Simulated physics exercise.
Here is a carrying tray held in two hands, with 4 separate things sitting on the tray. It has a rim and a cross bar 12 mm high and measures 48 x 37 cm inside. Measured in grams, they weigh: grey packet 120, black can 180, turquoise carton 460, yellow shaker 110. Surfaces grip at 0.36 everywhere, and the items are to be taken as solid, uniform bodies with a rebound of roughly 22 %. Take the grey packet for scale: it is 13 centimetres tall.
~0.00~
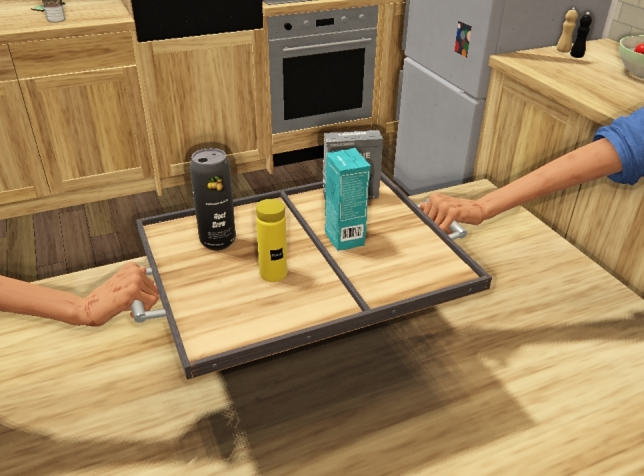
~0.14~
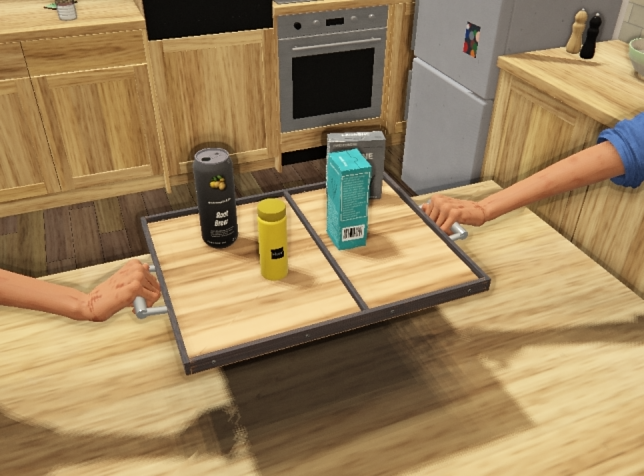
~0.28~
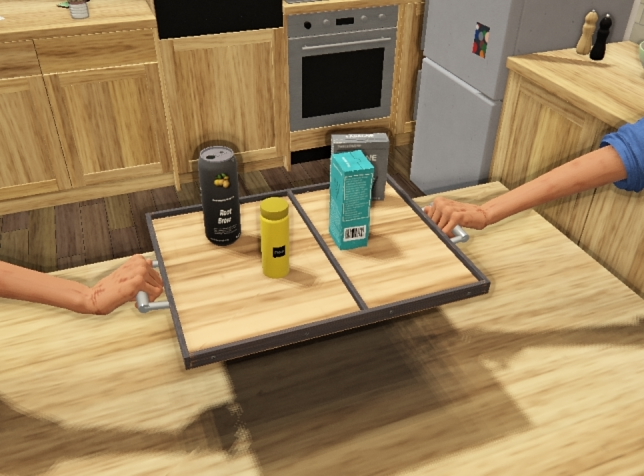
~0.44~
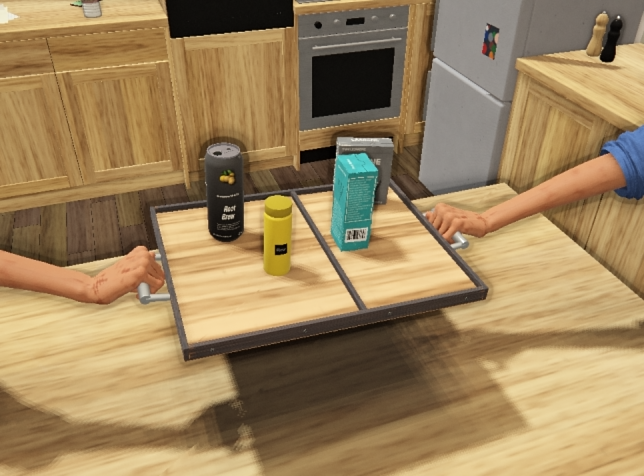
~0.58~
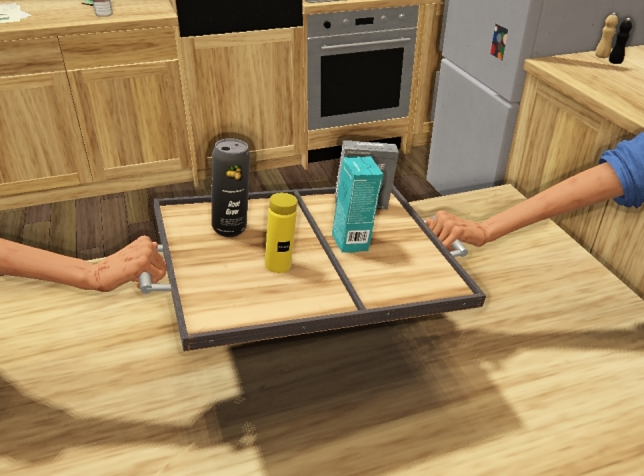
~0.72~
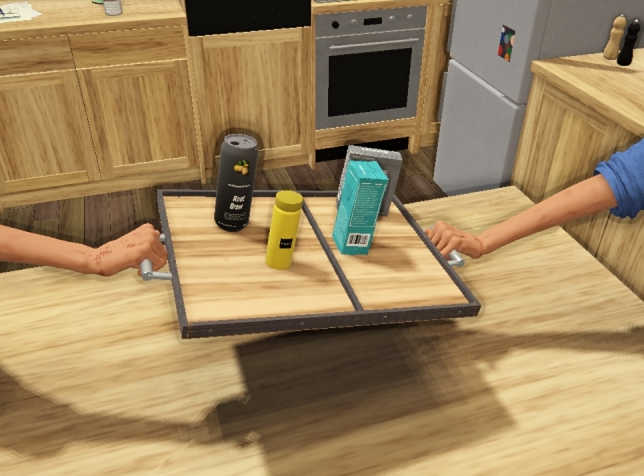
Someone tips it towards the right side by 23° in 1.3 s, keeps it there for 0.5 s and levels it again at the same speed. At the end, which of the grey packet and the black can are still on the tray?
Grey packet: Still on it; black can: Still on it.
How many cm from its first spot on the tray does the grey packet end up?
Roughly 3 centimetres.
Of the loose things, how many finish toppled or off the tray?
The answer is 3.
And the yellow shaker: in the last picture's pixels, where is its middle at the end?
I'd put it at around (417, 248).
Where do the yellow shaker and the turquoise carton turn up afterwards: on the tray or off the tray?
Well, the yellow shaker is still in bounds, and the turquoise carton is out of bounds.
After 1.52 s, tilt 23°, right edge down; black can 44° off its base near (288, 181); grey packet moved 3 cm near (381, 200); turquoise carton on its side.
After 1.92 s, tilt 23°, right edge down; turquoise carton now off the tray; black can on its side near (373, 226); grey packet moved 3 cm near (381, 200).
In the end (3.7 s), off the tray, turquoise carton; toppled on the tray, black can and yellow shaker; grey packet under 5 cm from the start. At the end, from the last picture's camera, grey packet near (379, 168), black can near (376, 201).
